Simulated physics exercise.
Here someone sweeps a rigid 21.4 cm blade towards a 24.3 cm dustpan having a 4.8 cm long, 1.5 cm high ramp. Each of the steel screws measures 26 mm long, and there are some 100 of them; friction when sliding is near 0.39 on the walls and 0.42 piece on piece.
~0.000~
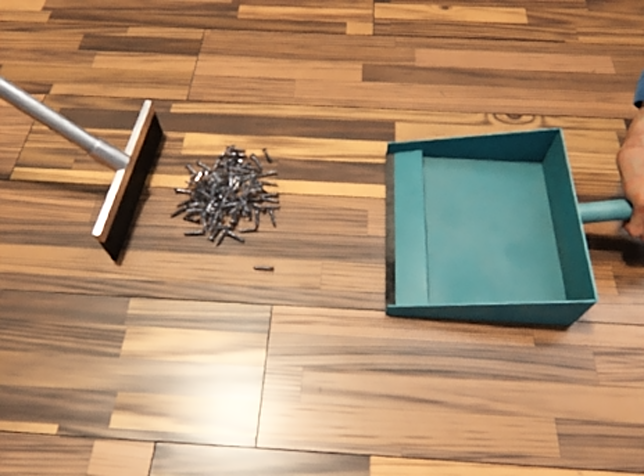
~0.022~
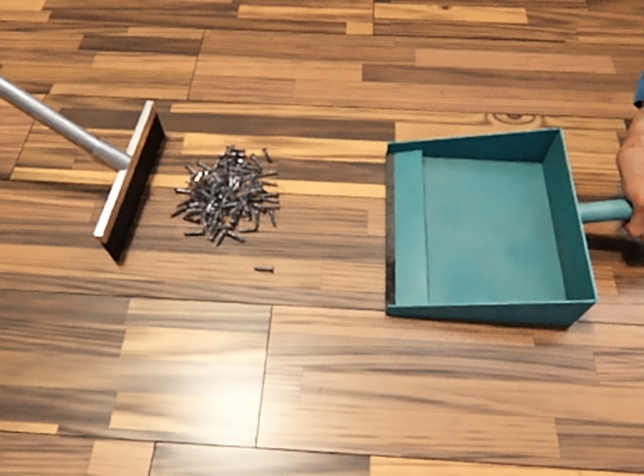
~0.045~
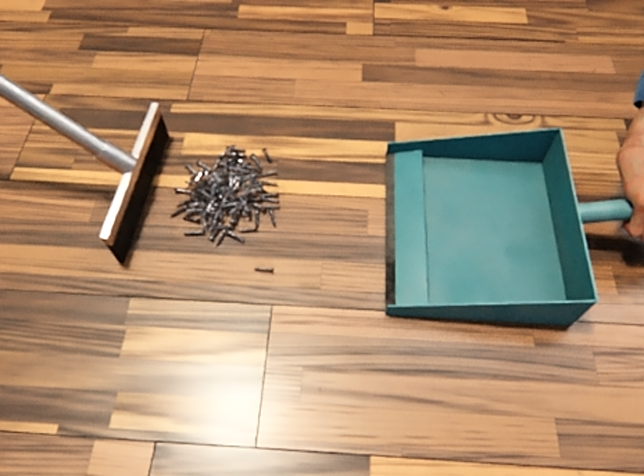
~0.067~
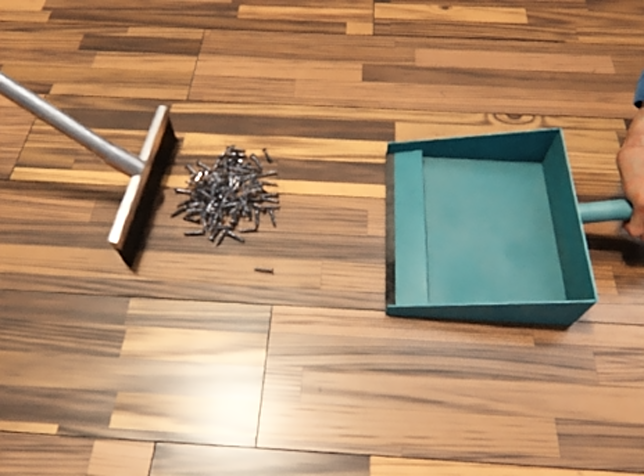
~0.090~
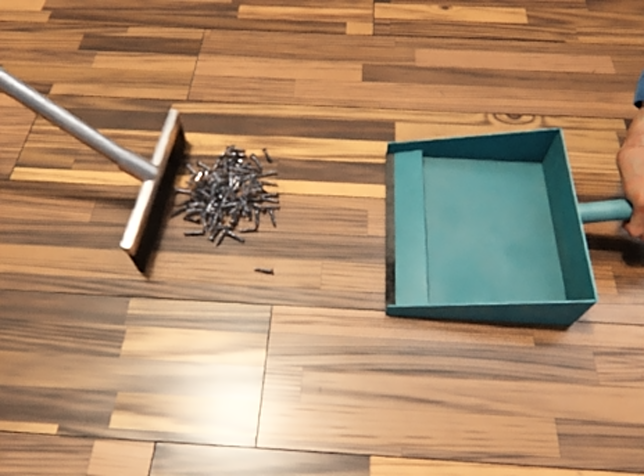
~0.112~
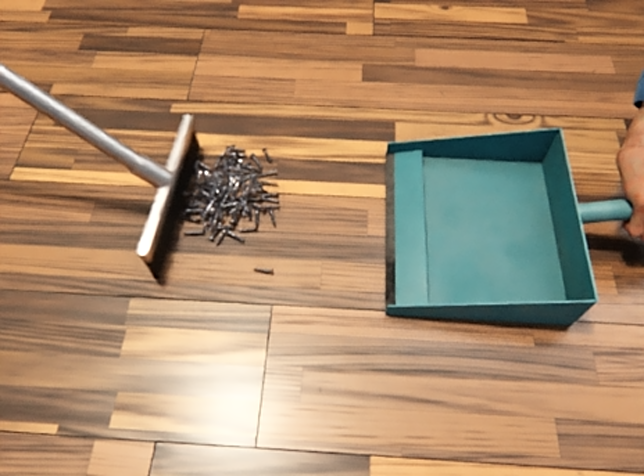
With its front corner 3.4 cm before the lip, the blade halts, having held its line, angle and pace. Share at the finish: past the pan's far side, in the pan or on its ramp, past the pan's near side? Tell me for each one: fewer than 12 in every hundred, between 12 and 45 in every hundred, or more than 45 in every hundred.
Far side - fewer than 12 in every hundred; pan - between 12 and 45 in every hundred; near side - fewer than 12 in every hundred.
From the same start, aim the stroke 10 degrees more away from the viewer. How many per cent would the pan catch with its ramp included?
My guess is some 35 percent.
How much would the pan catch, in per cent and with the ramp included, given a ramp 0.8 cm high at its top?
It would be near 30 per cent.
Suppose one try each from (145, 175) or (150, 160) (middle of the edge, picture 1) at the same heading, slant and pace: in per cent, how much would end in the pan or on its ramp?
30 and 30 per cent, roughly.
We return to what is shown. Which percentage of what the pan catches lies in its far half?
Roughly 20 in a hundred.
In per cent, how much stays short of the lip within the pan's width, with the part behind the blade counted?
Share: Roughly 60 percent.
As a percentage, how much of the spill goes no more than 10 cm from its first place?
I'd estimate roughly 5 per cent.
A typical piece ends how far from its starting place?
About 22 cm.
After 0.25 s, middle of the blade 15 cm from the lip; 0 % over the lip, far side 5 %, near side 0 %.
After 0.33 s, middle of the blade 7 cm from the lip; 0 % over the lip, far side 5 %, near side 0 %.
After 0.56 s, middle of the blade 4 cm from the lip; 30 % over the lip, far side 10 %, near side 0 %.
In the end, at 1.4 s, far side 10 %, pan 30 %, near side 0 %, in front of the lip or behind the blade 60 %.
